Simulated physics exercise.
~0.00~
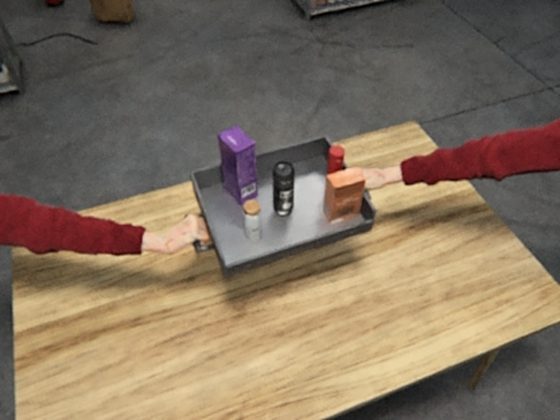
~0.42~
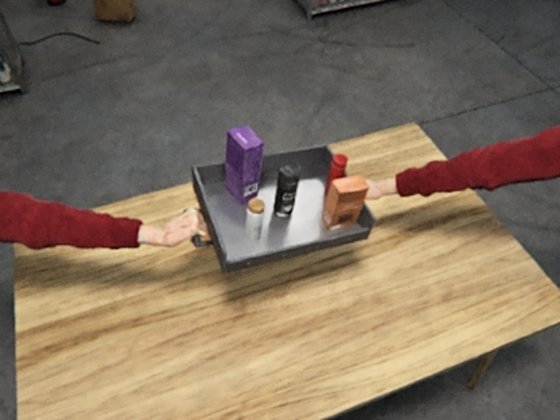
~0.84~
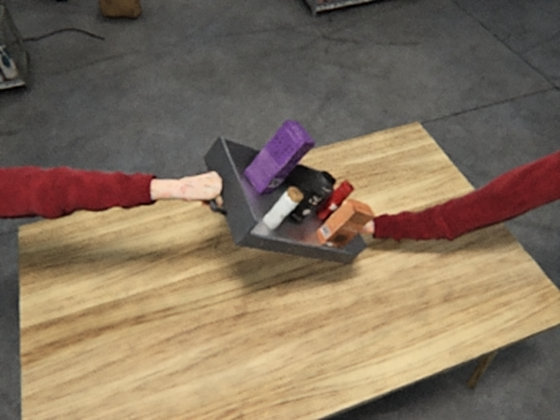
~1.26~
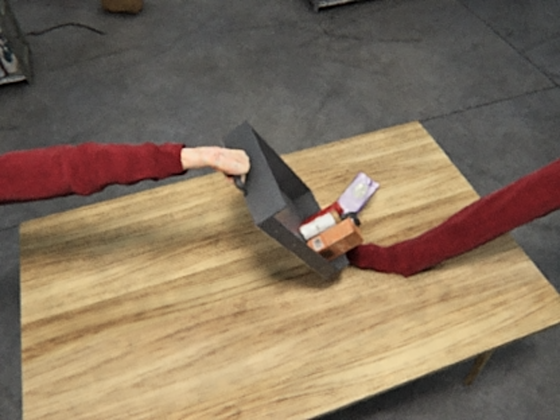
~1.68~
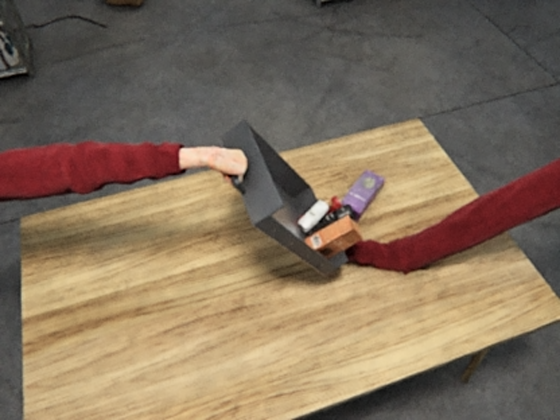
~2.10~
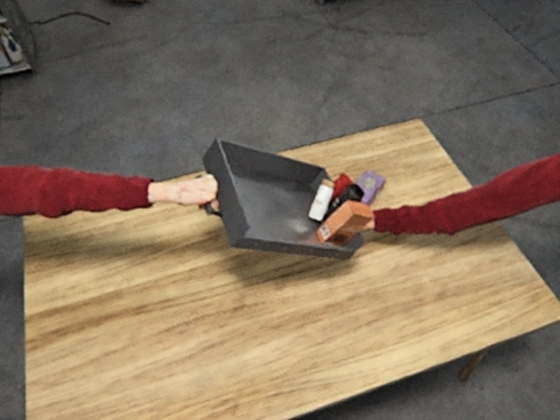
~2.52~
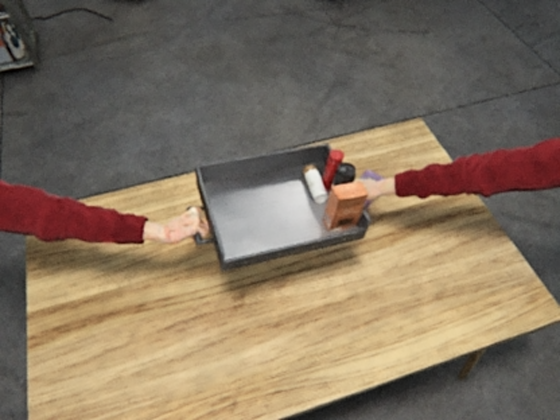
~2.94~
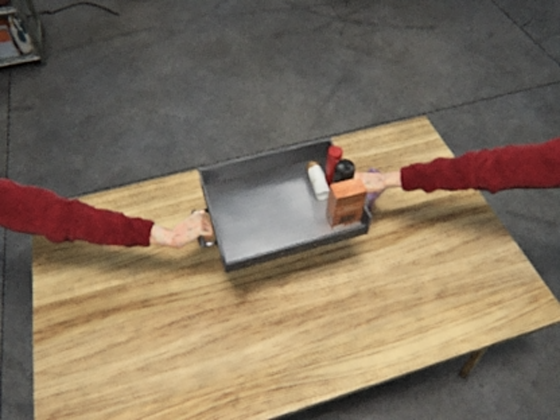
A dark, deep tray, held by two red-sleeved hands above a wooden table on a grey floor, is seen from above. It carries a tall purple carton and white shaker at left, a black can in the middle, and a red shaker and orange packet at right. The hands tip its right side down steeply, and everything slides or topples rightward. The purple carton tumbles over the right side onto the table. The hands swing the tray back to level, leaving the carton outside, the white shaker tipped over inside, and the black can upright beside the red shaker and orange packet.
